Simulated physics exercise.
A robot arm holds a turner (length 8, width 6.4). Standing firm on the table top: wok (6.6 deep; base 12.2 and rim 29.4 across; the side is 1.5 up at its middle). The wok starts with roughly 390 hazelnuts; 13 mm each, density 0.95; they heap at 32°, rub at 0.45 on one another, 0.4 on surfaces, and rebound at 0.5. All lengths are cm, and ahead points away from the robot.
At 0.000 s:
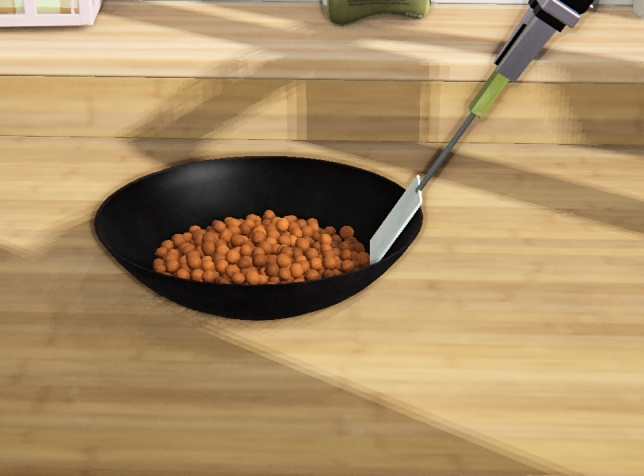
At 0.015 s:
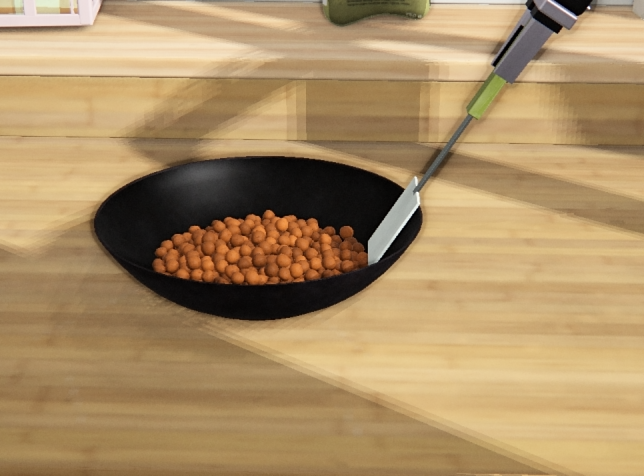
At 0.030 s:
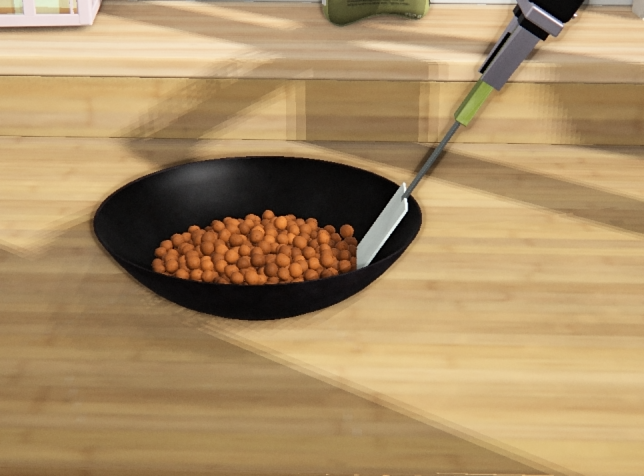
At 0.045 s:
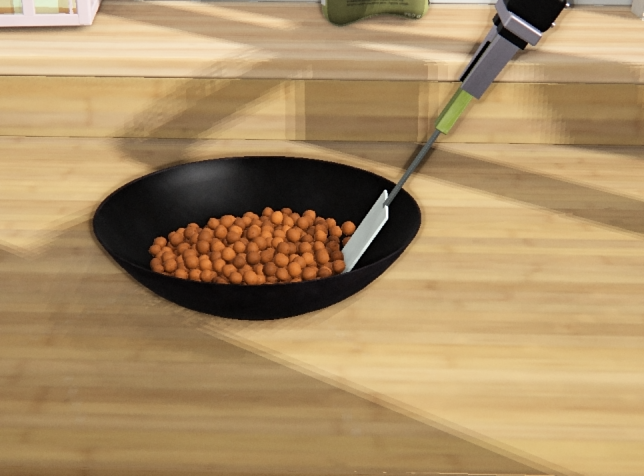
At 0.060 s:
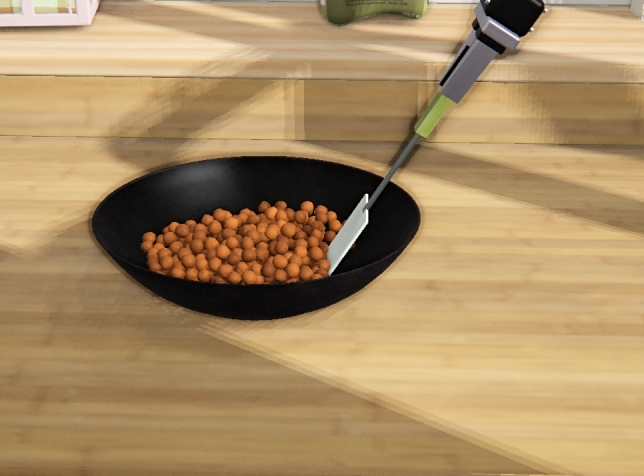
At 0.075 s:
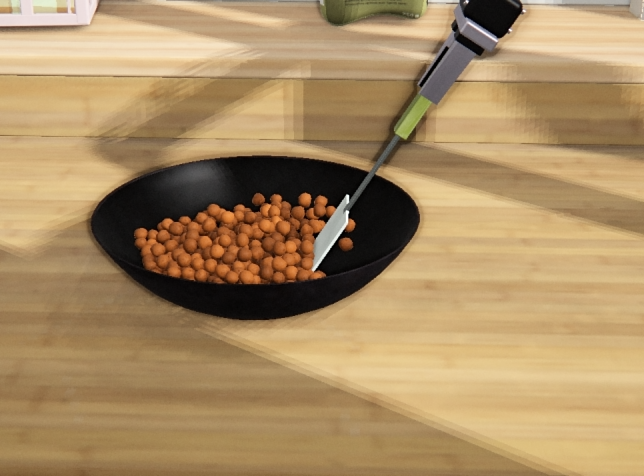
At the start, a turner held by a robot arm rests inside the right side of a black wok, beside a heap of round brown hazelnuts. The turner slides left into the heap, pushing the nuts leftward and bunching them higher, until a few sit on its right side.
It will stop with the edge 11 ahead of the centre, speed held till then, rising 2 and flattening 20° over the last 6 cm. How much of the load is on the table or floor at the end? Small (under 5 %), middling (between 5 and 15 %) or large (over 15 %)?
On the table or floor the share is large, over 15 %.
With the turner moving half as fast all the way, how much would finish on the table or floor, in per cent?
In that case some 10 per cent.
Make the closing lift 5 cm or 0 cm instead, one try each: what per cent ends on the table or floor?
About 25 and 25 per cent.
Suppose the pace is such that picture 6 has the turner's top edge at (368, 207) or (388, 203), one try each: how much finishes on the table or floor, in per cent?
About 20 and 5 per cent.
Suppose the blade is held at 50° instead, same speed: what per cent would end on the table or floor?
Then about 30 per cent.
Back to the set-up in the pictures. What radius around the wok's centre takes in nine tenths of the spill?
About 55 cm.
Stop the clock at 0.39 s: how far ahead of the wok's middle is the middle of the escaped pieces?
About 22 cm.
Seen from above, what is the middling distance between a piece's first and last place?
Roughly 4 cm.
By 0.12 s, sloping 58°, highest piece 6 above the table; 389 in the wok.
By 0.17 s, sloping 54°, highest piece 8 above the table; 389 in the wok.
By 0.39 s, sloping 38°, highest piece 16 above the table; 277 in the wok, 15 on the table or floor, 97 on the blade or in flight.
By 1.44 s, sloping 38°, highest piece 4 above the table; 277 in the wok, 112 on the table or floor.
Final count, 277 in the wok, 112 on the table or floor. That is 29 % on the table or floor.
